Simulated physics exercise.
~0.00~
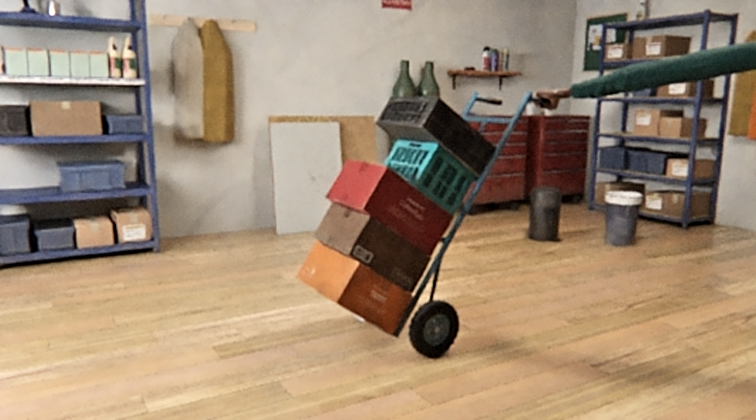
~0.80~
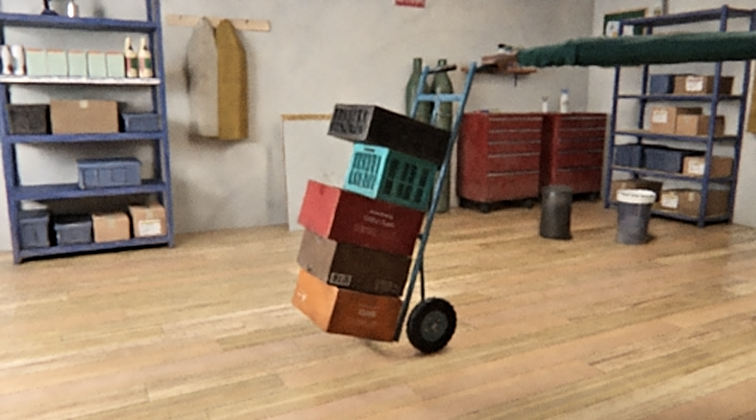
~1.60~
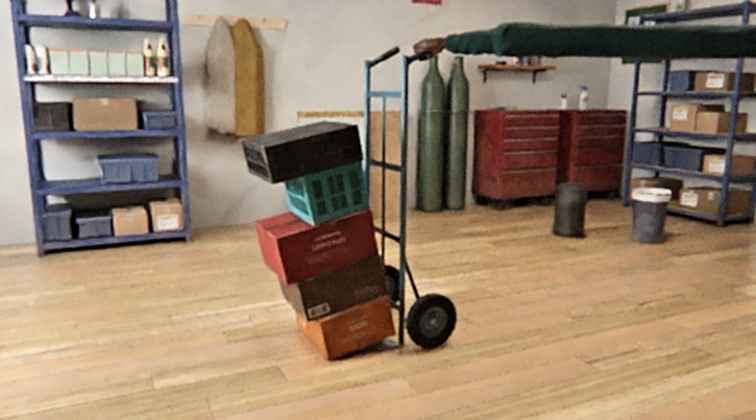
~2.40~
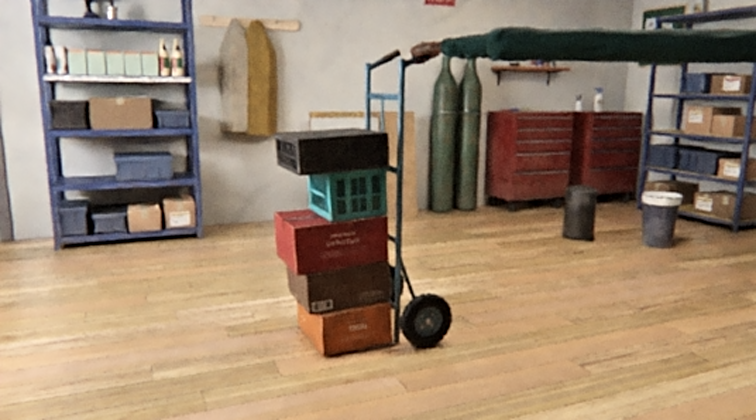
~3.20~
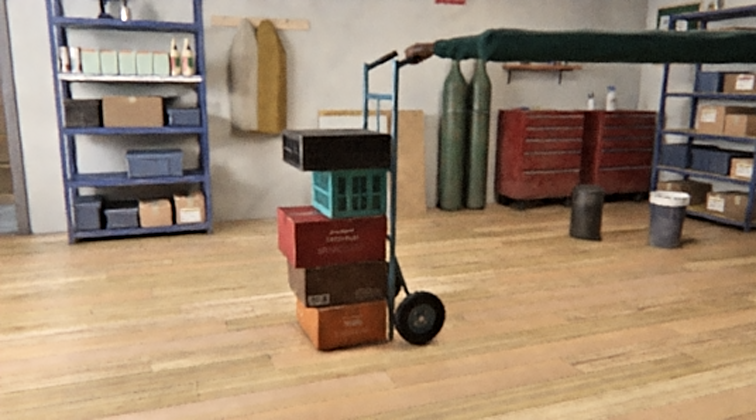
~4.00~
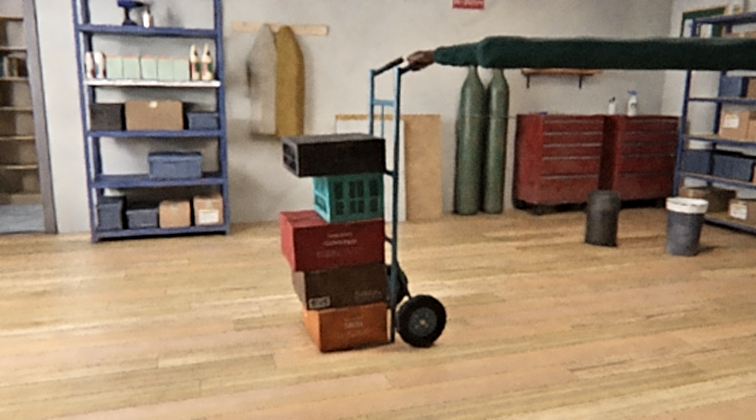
A green-sleeved arm swings a loaded sack truck upright, and its five stacked items wobble but stay on.
